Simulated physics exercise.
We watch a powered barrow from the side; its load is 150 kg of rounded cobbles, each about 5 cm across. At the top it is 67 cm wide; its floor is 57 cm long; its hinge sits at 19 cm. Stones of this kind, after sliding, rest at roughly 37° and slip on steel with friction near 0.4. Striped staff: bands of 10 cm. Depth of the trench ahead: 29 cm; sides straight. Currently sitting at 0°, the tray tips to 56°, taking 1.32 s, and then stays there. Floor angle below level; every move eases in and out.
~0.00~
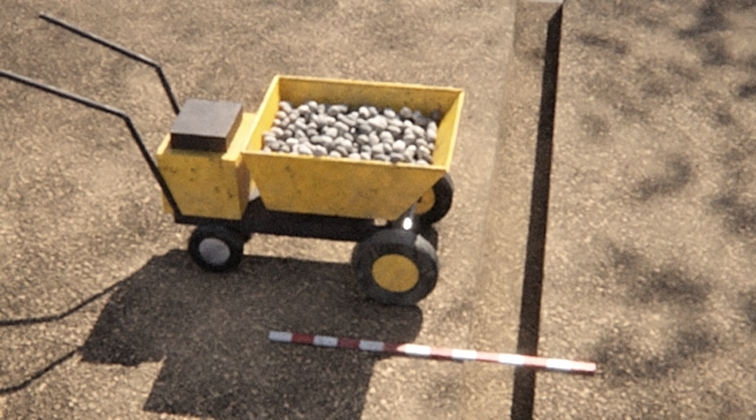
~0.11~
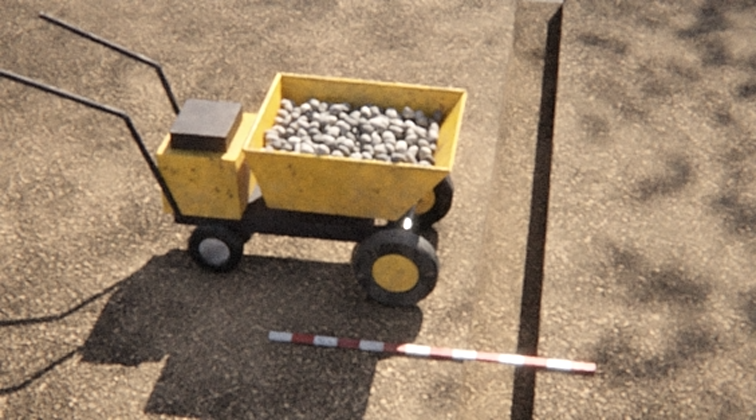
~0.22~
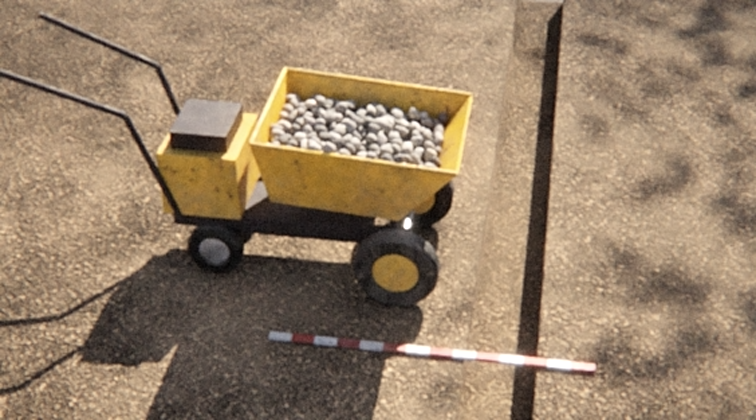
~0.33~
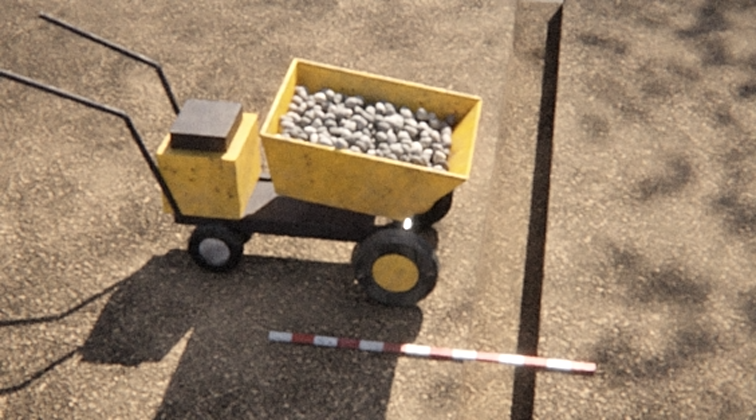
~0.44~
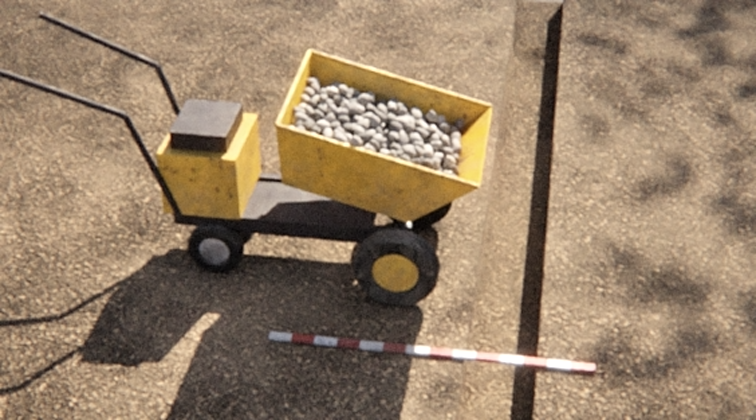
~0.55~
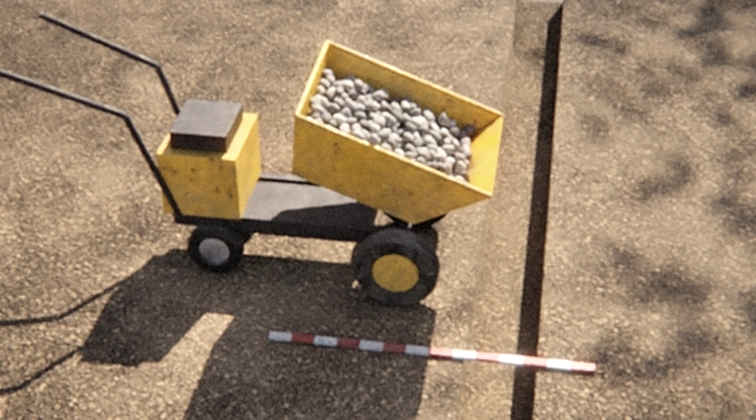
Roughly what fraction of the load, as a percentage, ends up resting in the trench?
Roughly 12 per cent of the load.
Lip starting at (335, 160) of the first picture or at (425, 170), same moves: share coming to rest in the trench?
First spot about 25, second spot about 25 per cent.
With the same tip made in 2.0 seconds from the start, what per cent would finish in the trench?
Something close to 15 per cent.
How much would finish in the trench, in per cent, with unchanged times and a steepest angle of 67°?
Near 35 per cent then.
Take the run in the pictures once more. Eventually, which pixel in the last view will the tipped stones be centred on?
The middle should be near (572, 276).
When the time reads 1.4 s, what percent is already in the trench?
0 per cent, give or take.
After 1.0 s the floor is at 47°; 100 % in the tray; the foremost stones are at (506, 209).
After 1.4 s the floor is at 56°; 94 % in the tray, 1 % in the trench, 5 % past the trench; the foremost stones are at (584, 288).
After 1.8 s the floor is at 56°; 77 % in the tray, 1 % in the trench, 21 % past the trench; the foremost stones are at (660, 290).
After 3.7 s the floor is at 56°; 58 % in the tray, 12 % in the trench, 29 % past the trench; the foremost stones are at (737, 286).
